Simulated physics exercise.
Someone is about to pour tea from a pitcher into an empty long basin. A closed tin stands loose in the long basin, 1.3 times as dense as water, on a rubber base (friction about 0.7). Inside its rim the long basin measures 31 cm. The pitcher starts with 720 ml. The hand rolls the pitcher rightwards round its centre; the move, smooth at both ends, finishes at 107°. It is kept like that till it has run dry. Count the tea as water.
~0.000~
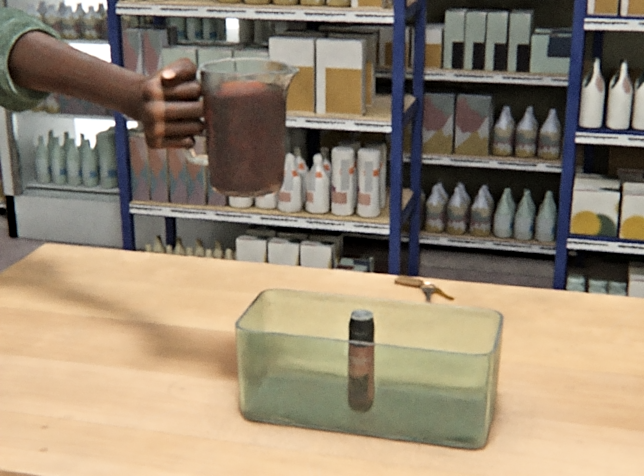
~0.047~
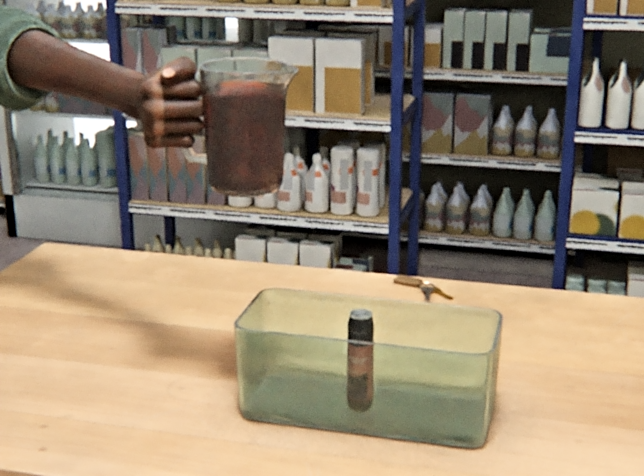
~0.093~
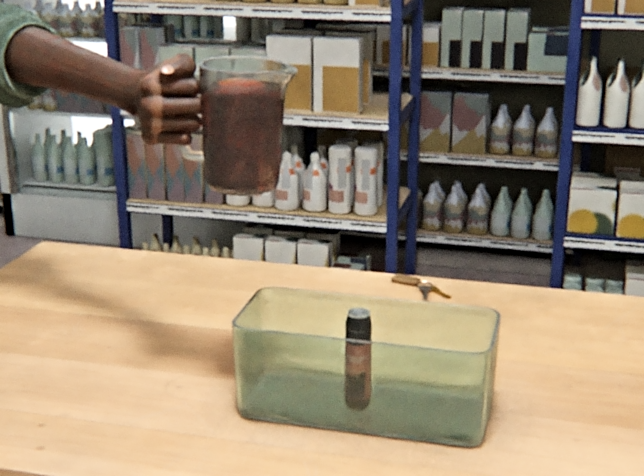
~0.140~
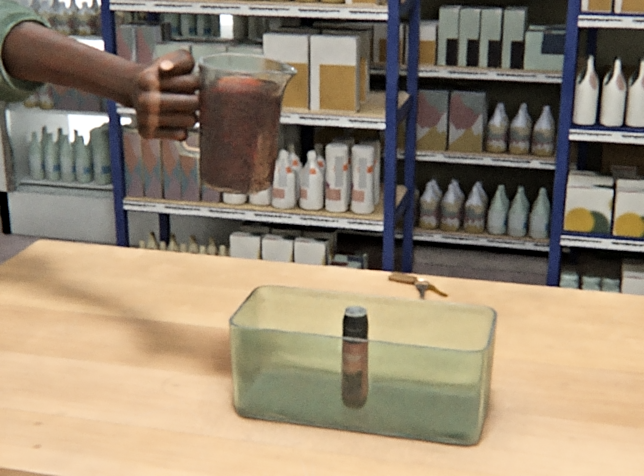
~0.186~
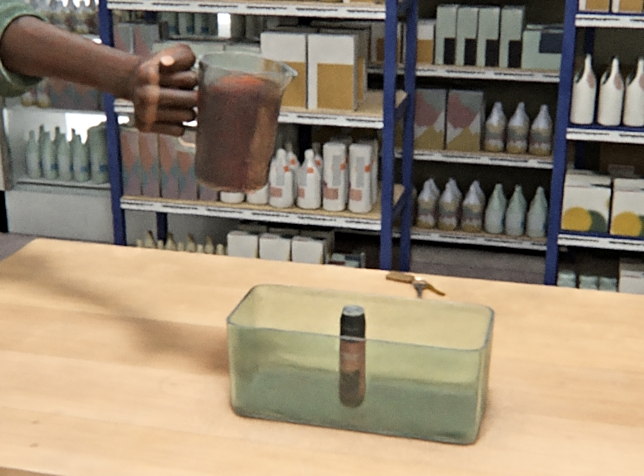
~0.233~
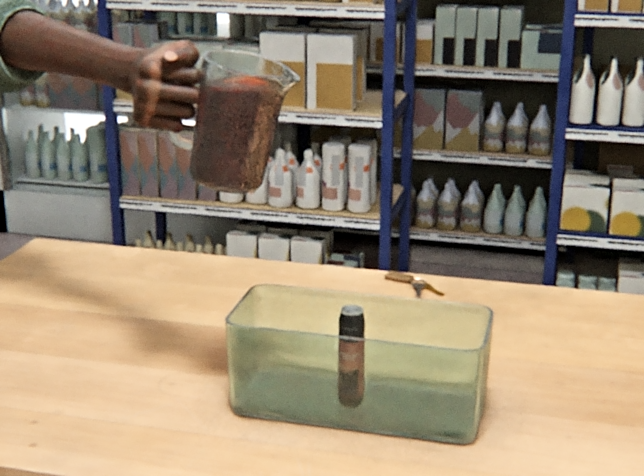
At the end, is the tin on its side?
It stays up.
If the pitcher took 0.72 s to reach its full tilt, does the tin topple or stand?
Then it stays up.
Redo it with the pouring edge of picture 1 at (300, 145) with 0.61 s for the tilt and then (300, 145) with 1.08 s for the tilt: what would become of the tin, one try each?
First it goes over; then it topples.
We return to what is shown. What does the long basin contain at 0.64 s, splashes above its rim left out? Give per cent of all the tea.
Some 0 per cent.
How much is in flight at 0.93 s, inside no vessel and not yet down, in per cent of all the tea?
About 32 per cent.
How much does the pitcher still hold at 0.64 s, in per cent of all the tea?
Near 86 in a hundred.
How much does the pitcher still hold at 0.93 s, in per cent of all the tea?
About 36 per cent.
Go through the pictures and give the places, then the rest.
The first frame shows tilt 0°; pouring edge (298, 70); surface from (209, 87) to (285, 91); the long basin's rim runs from (249, 309) to (499, 334); the tin's top is at (362, 319).
The second frame shows tilt 1°; pouring edge (297, 70); surface from (209, 85) to (284, 90).
The third frame shows tilt 2°; pouring edge (297, 70); surface from (207, 83) to (283, 89).
The fourth frame shows tilt 4°; pouring edge (296, 71); surface from (206, 82) to (281, 88).
The fifth frame shows tilt 8°; pouring edge (297, 74); surface from (205, 82) to (281, 88).
The sixth frame shows tilt 12°; pouring edge (299, 79); surface from (206, 83) to (284, 87).
After 0.64 s the tilt is 68° and 87 per cent is still to pour; the tin stands where it began.
After 0.93 s the tilt is 102° and 37 per cent is still to pour; the tin stands where it began.
After 1.24 s the tilt is 107° and 3 per cent is still to pour; the tin stands where it began.
After 1.58 s the tilt is 107° and 0 per cent is still to pour; the tin stands where it began.
In the end the tin stands where it began.
